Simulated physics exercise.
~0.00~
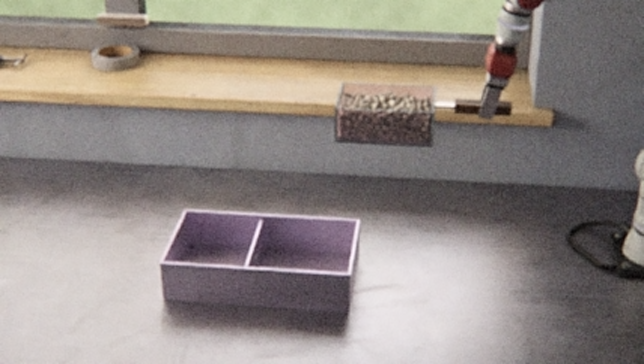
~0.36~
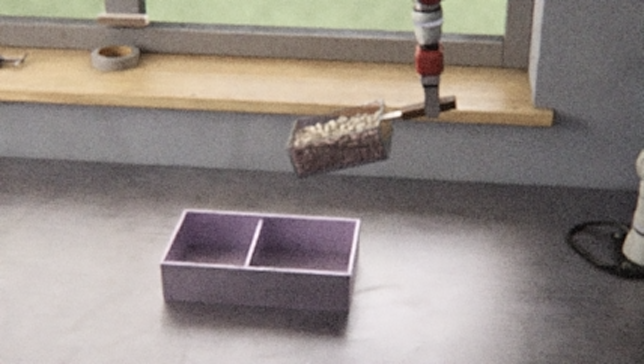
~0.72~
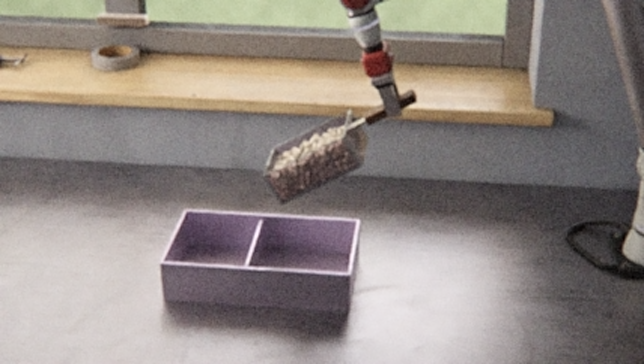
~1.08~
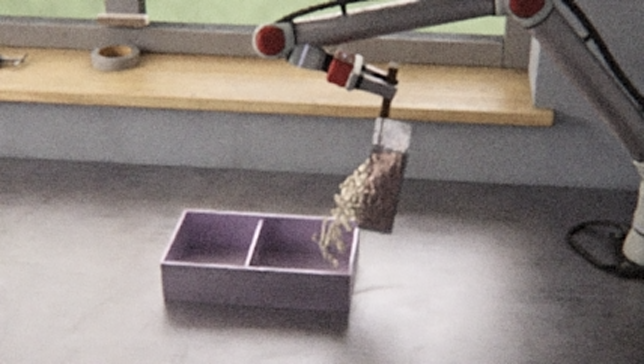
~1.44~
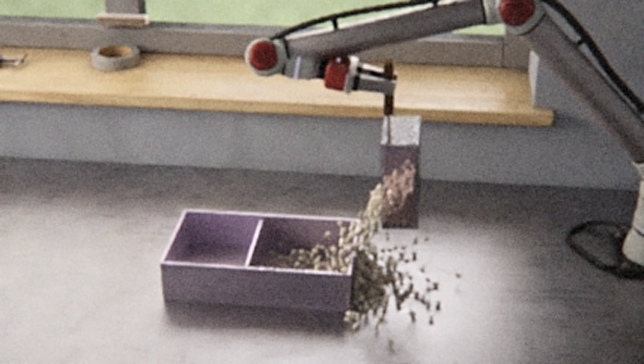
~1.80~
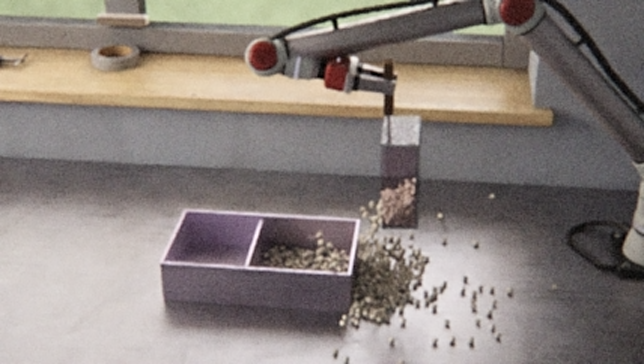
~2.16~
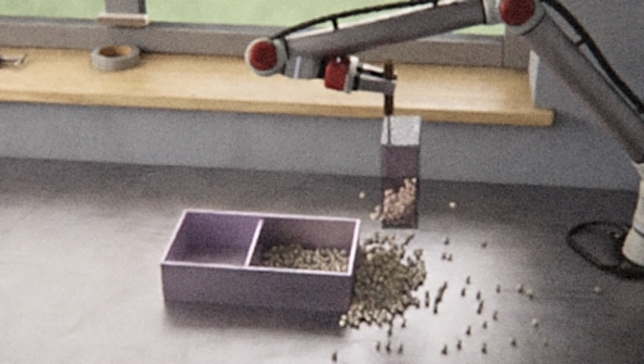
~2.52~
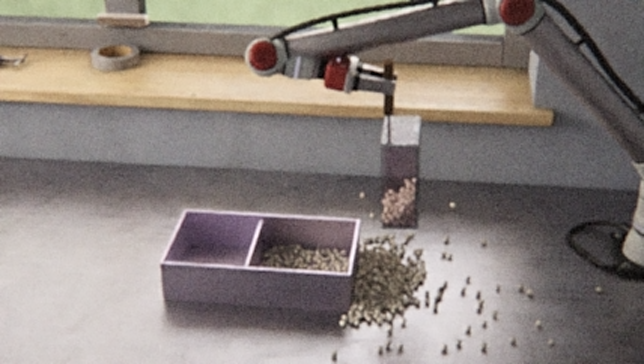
To begin with, a robot arm holds a clear box full of small pale beads near a wooden windowsill, above a table with a purple two-part crate. The arm carries the box left and down towards the crate, tipping it steadily. It then swings the box back to the right and tilts it steeply, so beads begin pouring over the crate's right edge. Some land in the right-hand compartment, while many spill onto the table beside it and scatter. Finally the flow stops, leaving a pile outside the crate, the left compartment empty and some beads still in the upended box.
